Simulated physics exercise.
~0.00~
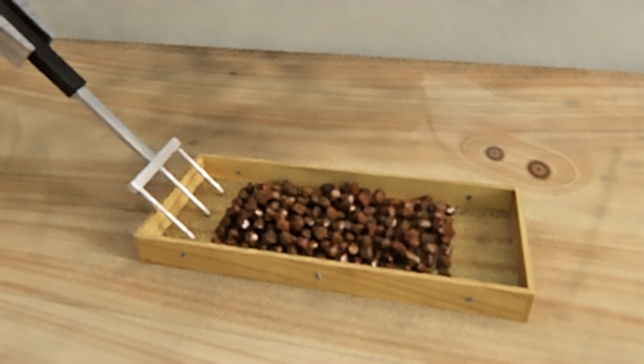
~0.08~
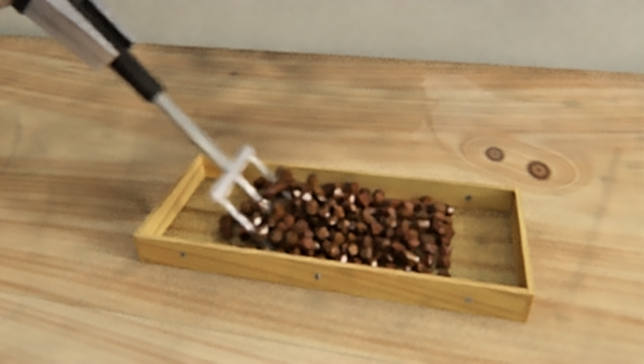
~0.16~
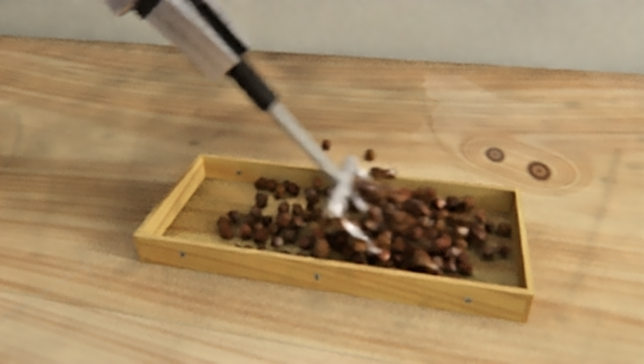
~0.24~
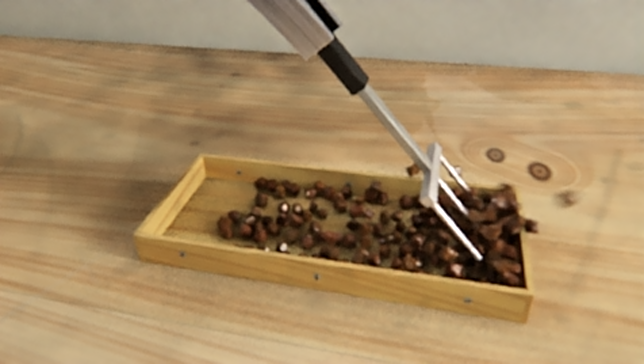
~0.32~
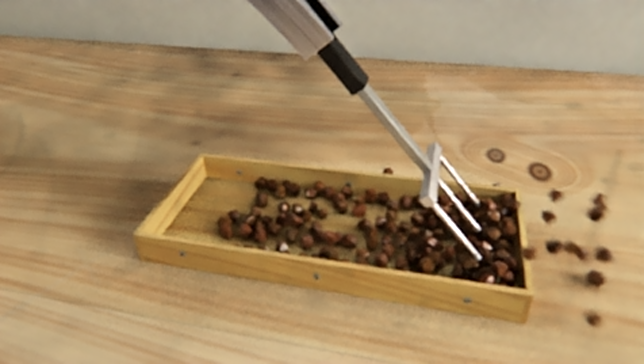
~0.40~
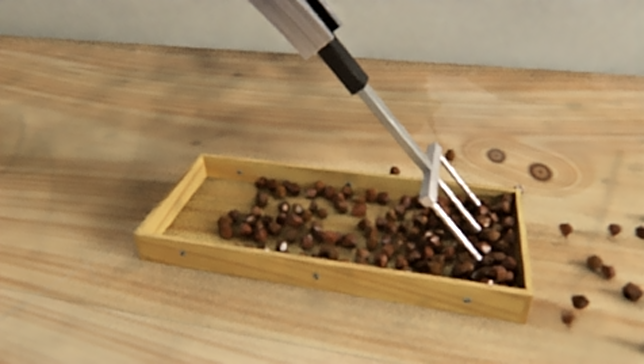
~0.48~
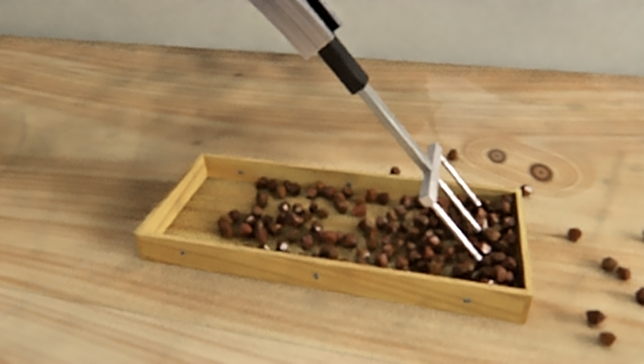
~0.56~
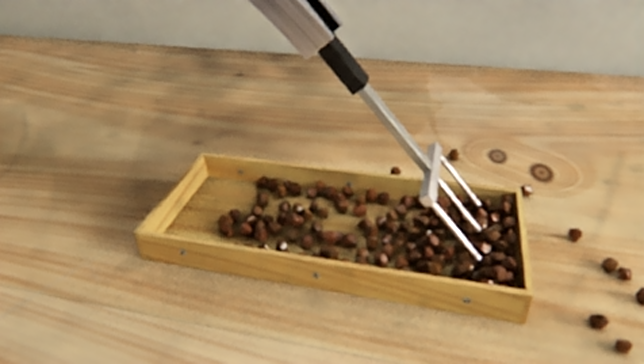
A three-pronged rake held by a robotic arm swept through brown pellets in a shallow wooden tray from left to right, then stopped near the right end as several pellets spilled over and came to rest on the wooden tabletop.
